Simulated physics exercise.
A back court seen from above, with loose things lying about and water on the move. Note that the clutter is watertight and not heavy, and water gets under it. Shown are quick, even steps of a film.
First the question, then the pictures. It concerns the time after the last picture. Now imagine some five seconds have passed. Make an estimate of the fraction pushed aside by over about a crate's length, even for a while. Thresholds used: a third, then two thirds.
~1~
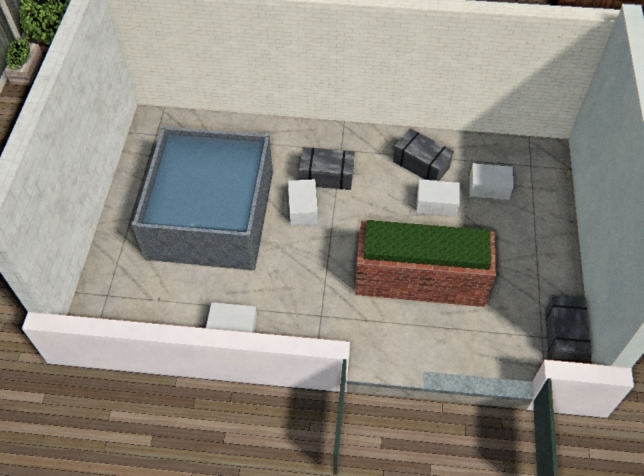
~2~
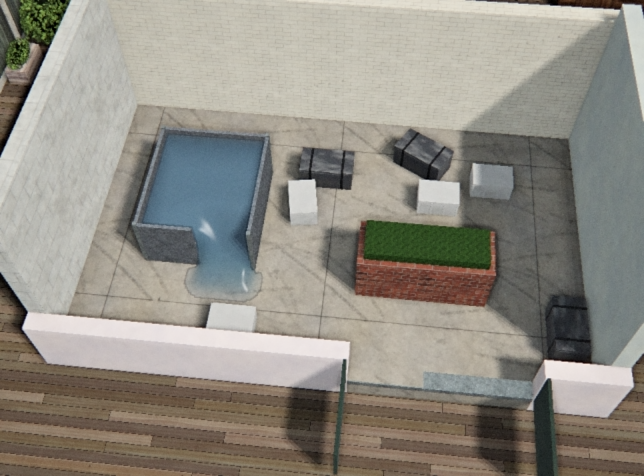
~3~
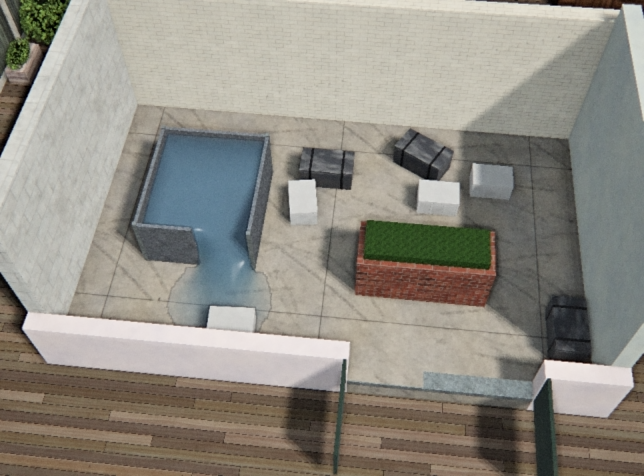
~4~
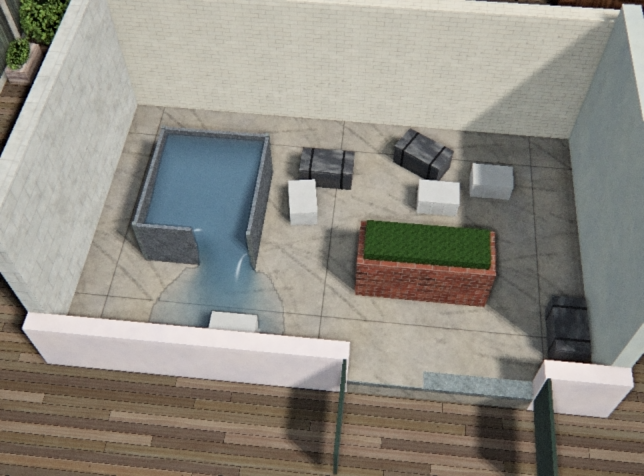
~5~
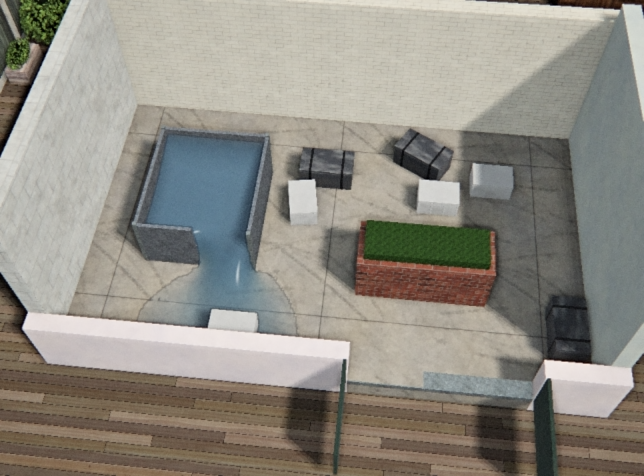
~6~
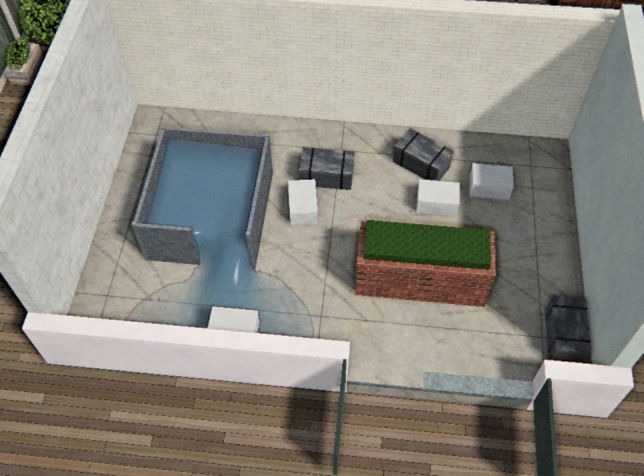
My call: Not even a third.
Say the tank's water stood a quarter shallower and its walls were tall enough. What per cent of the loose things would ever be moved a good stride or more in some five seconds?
Near 30 per cent of the loose things.
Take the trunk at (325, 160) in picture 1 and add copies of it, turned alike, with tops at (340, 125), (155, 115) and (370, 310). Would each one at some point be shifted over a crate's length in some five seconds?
Taking them one at a time: Remains close, then gets driven off, then gets driven off.
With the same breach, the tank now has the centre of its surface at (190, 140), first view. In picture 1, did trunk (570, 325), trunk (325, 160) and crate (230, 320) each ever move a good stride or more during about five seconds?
The first: Travelled far enough; the second: Did not travel far; the third: Travelled far enough.
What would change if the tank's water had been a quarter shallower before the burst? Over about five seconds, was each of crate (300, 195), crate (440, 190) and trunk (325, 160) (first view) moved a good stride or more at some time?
The first stopped before it, the second stopped before it, the third stopped before it.
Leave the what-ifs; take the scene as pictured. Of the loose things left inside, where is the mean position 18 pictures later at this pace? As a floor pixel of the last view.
It lands somewhere near (436, 228).
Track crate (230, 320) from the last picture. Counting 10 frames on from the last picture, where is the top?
It should be around (391, 326).
A moment on, 0 of 7 are well off their spots; 1 afloat.
Next, 1 of 7 are well off their spots; 1 afloat.
Later, 1 of 7 are well off their spots; 2 afloat.
In the end, 2 of 7 are well off their spots, and 2 have been at some point; 2 afloat.
